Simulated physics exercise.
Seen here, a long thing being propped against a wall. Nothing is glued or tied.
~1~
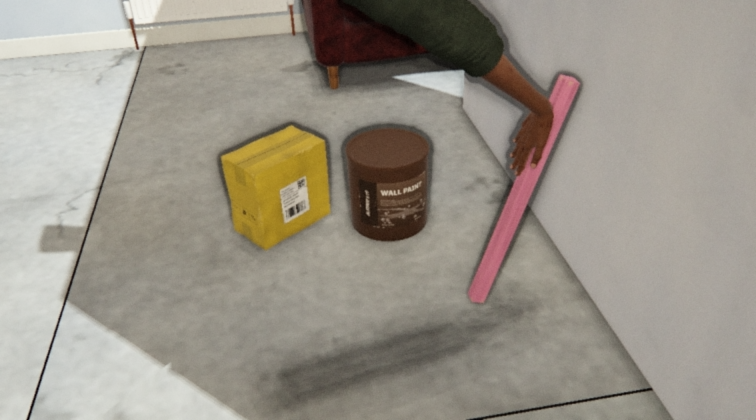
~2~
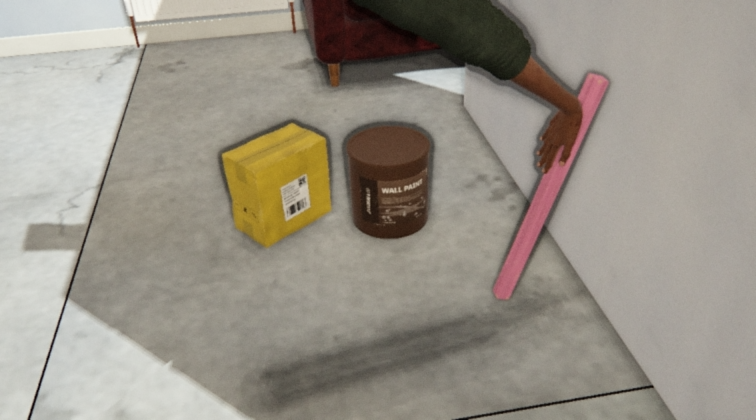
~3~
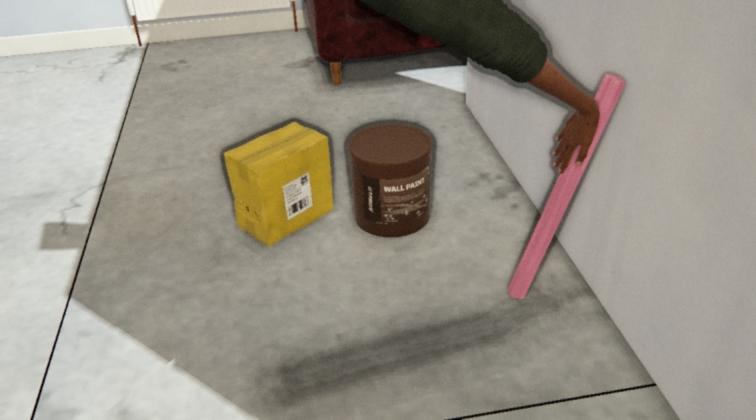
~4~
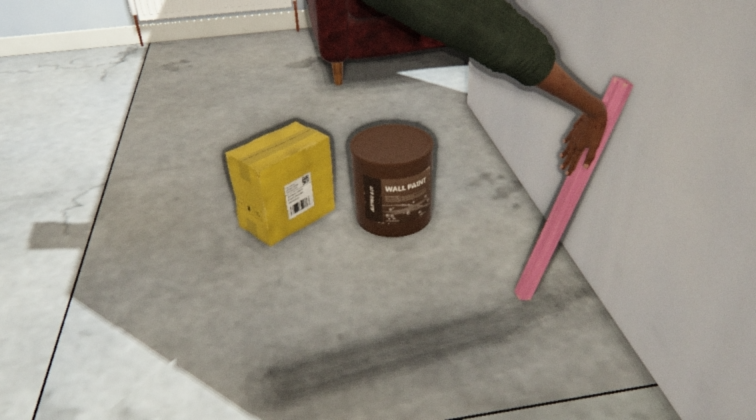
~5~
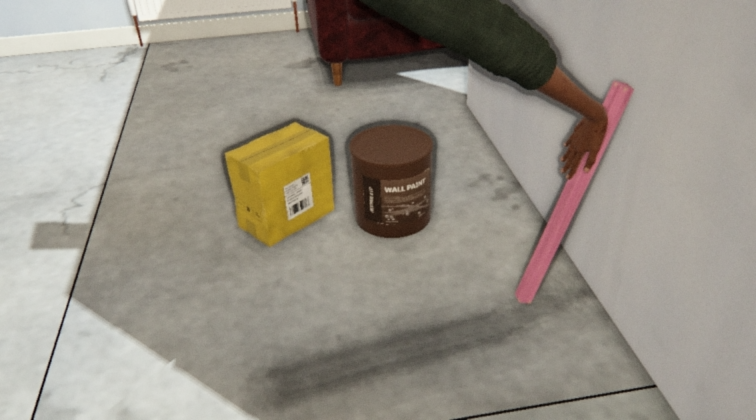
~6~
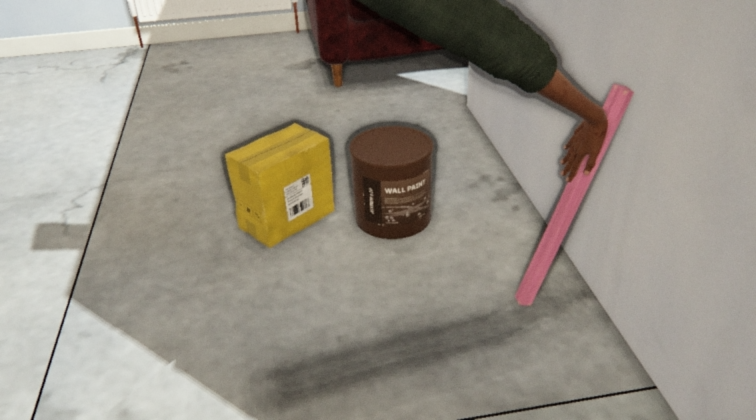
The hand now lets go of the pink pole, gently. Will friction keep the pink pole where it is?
Here the pole holds.
Then, 0.30 s past the last view, nothing moves.
Then, 0.80 s past the last view, pink pole resting near (569, 205).
Finally, all 3 still in place. Final places as the last picture's camera would see them, pink pole near (569, 205). The pole remains leaning.
